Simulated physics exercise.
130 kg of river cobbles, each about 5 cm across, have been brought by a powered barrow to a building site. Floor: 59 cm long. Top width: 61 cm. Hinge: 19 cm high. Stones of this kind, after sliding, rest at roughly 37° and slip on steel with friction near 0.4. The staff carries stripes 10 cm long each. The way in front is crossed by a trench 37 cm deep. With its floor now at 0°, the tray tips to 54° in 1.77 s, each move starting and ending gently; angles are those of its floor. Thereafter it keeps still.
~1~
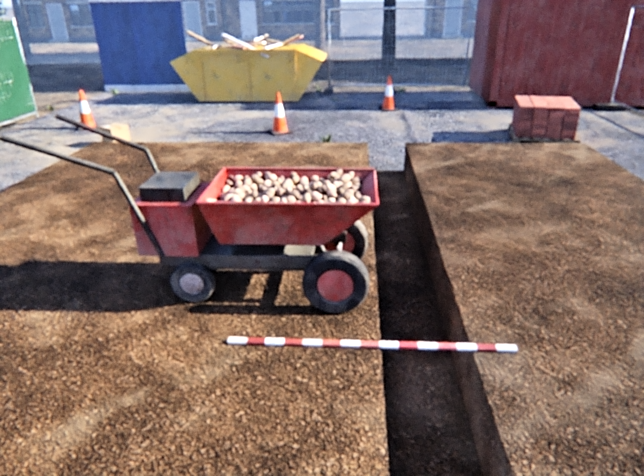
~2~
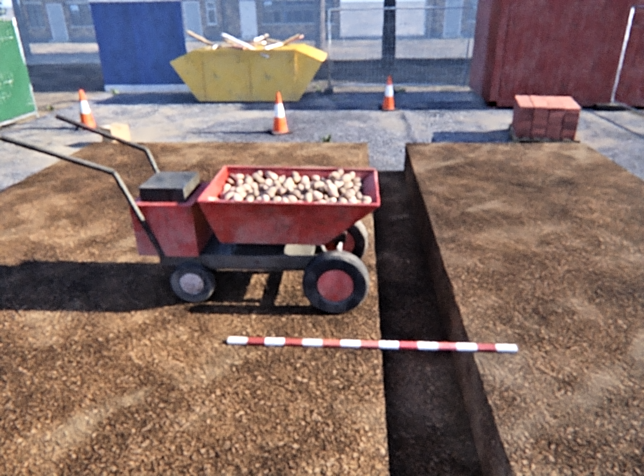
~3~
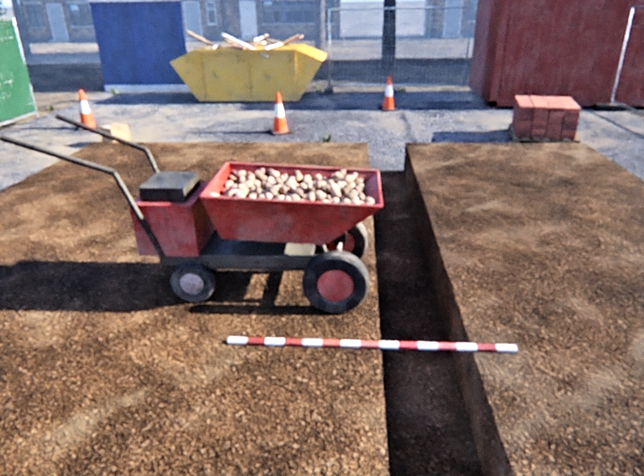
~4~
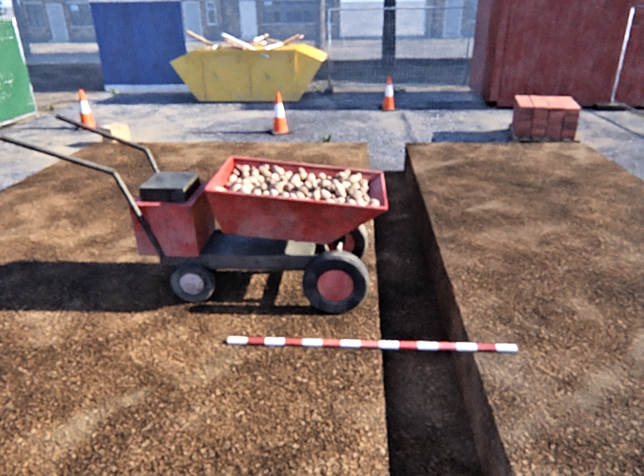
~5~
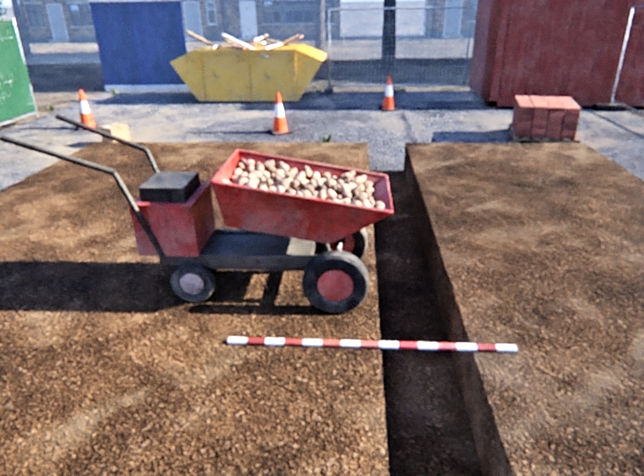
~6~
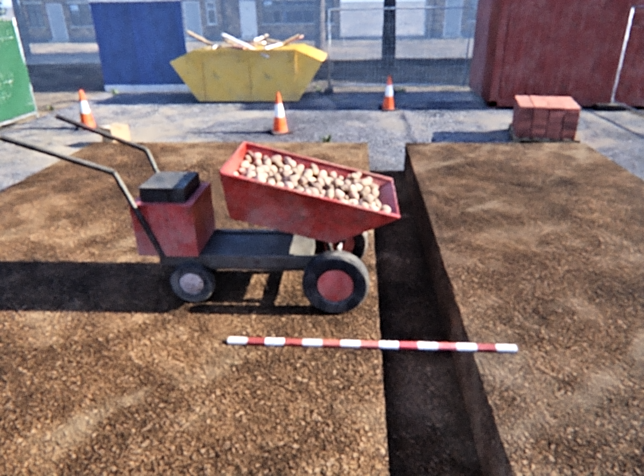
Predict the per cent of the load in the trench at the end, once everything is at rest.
Near 62 per cent.
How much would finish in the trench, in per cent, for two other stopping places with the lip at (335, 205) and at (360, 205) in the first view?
First place roughly 90%, second roughly 80%.
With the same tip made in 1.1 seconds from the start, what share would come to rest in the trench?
It would come to roughly 55 per cent.
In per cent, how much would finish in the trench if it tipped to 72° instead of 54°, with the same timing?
It comes out at about 55 percent.
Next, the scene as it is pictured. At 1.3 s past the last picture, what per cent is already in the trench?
About 15 per cent by then.
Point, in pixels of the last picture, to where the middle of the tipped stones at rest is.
Centre estimate: Around (437, 325).
Then, 0.7 s after the last picture the floor is at 46°, 100 % in the tray; the foremost stones are at (416, 228).
Then, 1.3 s after the last picture the floor is at 54°, 76 % in the tray, 17 % in the trench, 7 % past the trench; the foremost stones are at (481, 291).
Then, 1.6 s after the last picture the floor is at 54°, 47 % in the tray, 27 % in the trench, 26 % past the trench; the foremost stones are at (532, 289).
Then, 3.6 s after the last picture the floor is at 54°, 10 % in the tray, 62 % in the trench, 28 % past the trench; the foremost stones are at (574, 296).
